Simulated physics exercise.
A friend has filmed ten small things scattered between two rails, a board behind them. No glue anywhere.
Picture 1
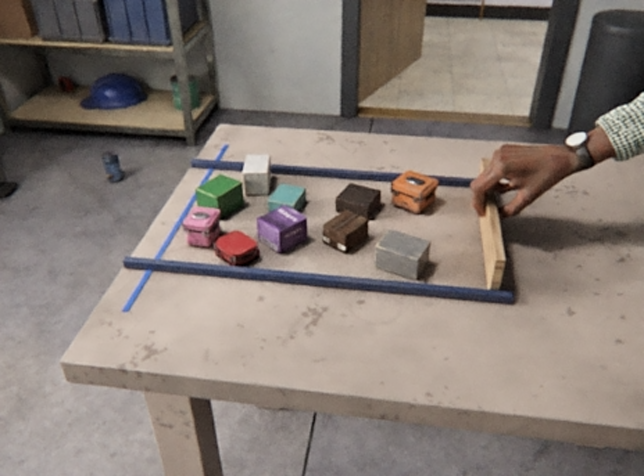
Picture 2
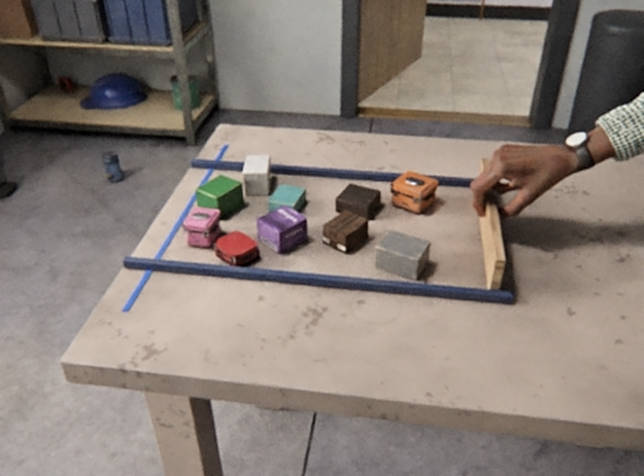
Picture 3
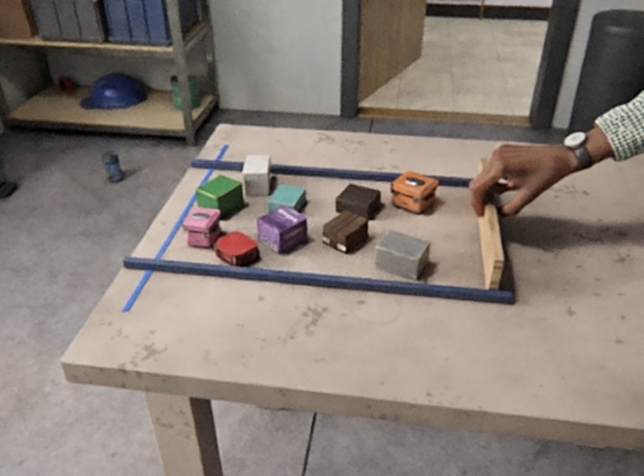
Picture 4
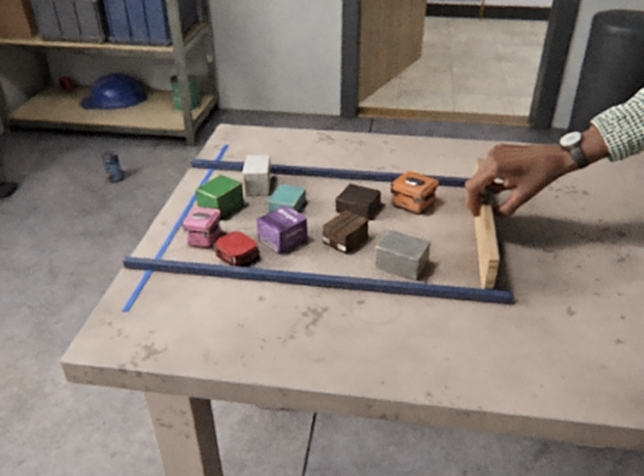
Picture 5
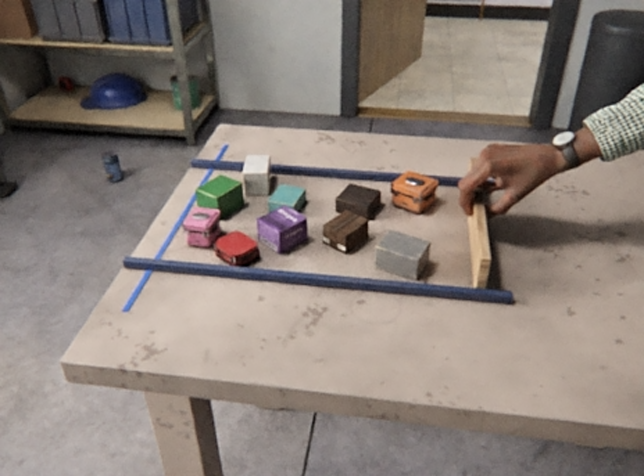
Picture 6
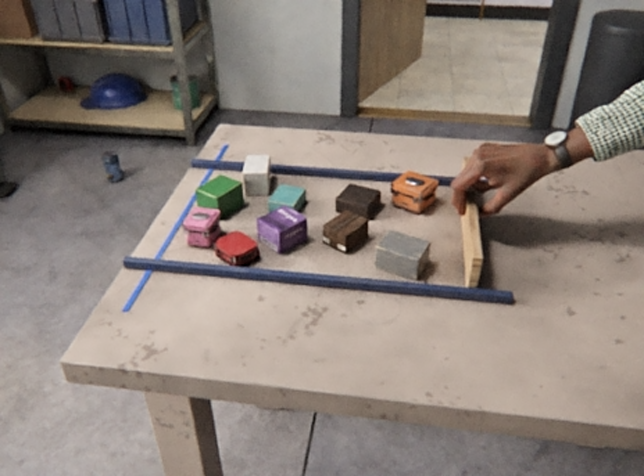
To begin with, ten small boxes and blocks in various colours sit scattered between two dark blue rails on a table, while a hand holds an upright wooden board at the right. The hand then slides the board slightly left toward them, and the small objects stay where they are.
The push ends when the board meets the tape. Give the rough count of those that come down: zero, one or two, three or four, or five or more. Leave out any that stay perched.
Here the number that fall off is five or more.
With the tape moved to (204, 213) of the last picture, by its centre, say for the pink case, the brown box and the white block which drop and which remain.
The pink case goes over, the brown box remains up, the white block survives.
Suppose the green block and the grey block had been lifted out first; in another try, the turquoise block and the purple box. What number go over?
It would be 4 and 4.
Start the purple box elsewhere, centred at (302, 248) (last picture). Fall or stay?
Then it tumbles off.
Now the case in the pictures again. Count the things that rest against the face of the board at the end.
That makes 4.
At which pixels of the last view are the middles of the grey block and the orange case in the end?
The grey block stops around (142, 237); the orange case around (181, 180).
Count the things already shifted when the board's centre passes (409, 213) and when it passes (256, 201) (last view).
At the one place 3, at the other 10.
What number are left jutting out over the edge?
4 of them.
A little later, none off yet; pink case at rest near (203, 228); green block at rest near (220, 197); white block at rest near (257, 175).
When it is over, the number that fall off is five or more; down, black block, purple box, turquoise block, red case, green block and pink case.
